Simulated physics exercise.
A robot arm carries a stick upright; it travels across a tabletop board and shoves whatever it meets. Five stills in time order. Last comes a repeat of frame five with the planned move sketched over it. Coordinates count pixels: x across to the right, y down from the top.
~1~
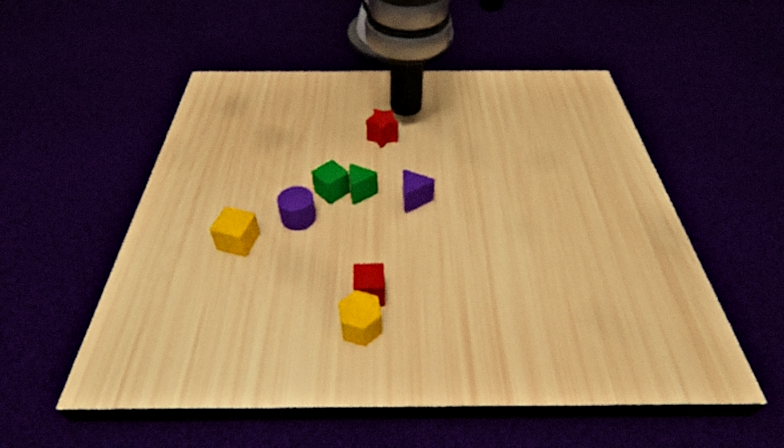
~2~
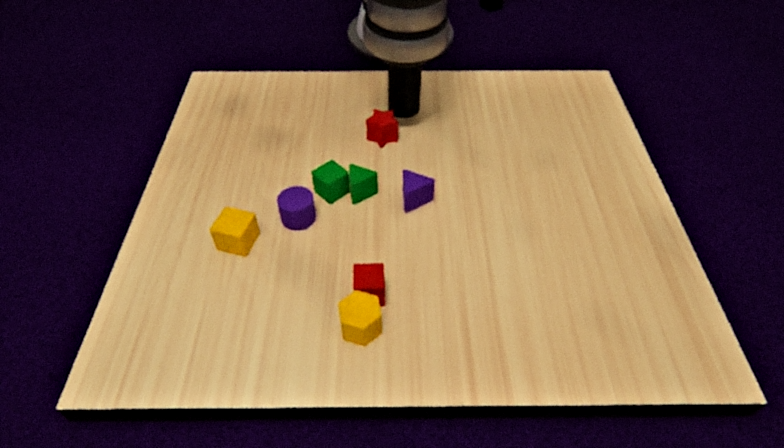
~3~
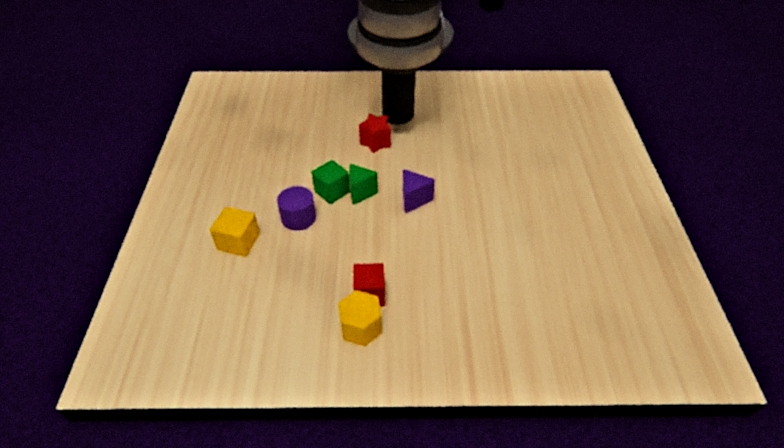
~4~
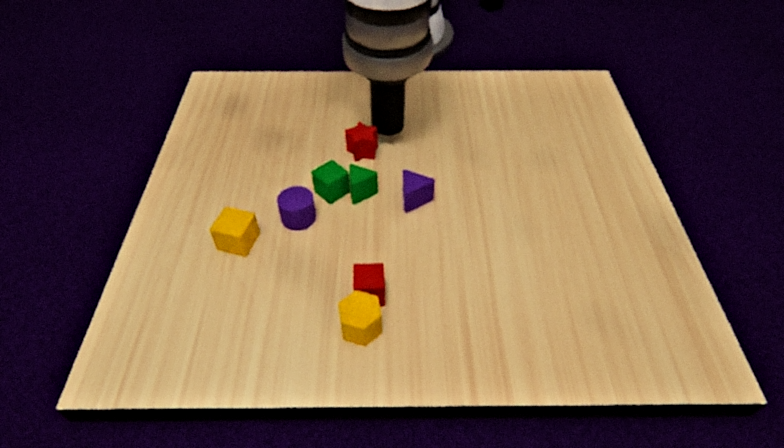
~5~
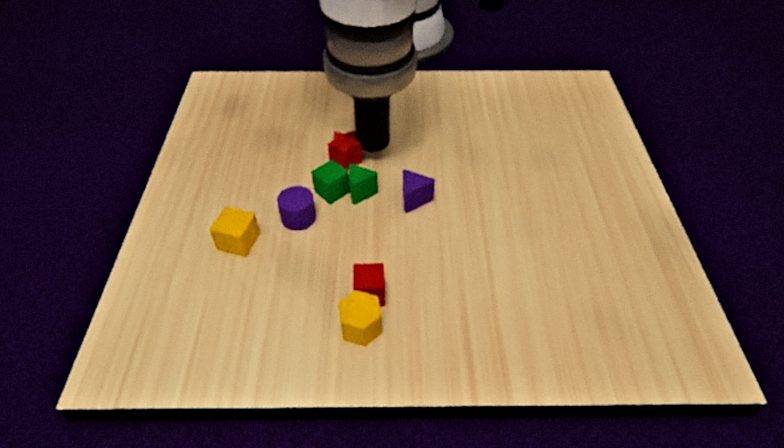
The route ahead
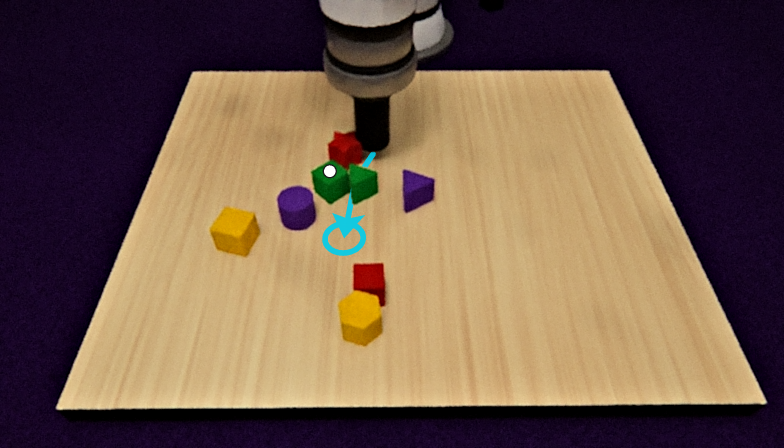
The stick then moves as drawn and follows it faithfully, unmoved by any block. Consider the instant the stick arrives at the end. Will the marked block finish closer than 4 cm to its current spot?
Short answer: Yes.
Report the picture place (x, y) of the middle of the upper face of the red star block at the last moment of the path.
I'd expect the centre of its top face to be at (330, 148).
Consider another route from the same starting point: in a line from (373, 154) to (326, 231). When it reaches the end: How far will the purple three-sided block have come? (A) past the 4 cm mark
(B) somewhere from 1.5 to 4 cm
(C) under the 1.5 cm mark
The correct letter is C.
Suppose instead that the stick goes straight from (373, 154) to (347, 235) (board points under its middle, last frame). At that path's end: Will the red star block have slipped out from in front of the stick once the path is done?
Short answer: Yes.
Drawn move, from (373, 154) by way of (358, 178) and (350, 206) to (344, 238); the dot is on the green square block.
The first path, step by step. One third of the way, stick at (357, 166); red star block at (330, 148), turned 45° clockwise; green three-sided block at (360, 178), turned 20° anticlockwise.
Two thirds of the way, stick at (349, 195); purple cylinder at (288, 201); green square block at (316, 181), turned 45° clockwise; red star block at (330, 148), turned 50° clockwise; green three-sided block at (361, 207), turned 60° anticlockwise.
At the end, stick at (343, 226); purple cylinder at (288, 201); green square block at (316, 181), turned 45° clockwise; red star block at (330, 148), turned 50° clockwise; green three-sided block at (366, 233), turned 85° anticlockwise; red square block still.
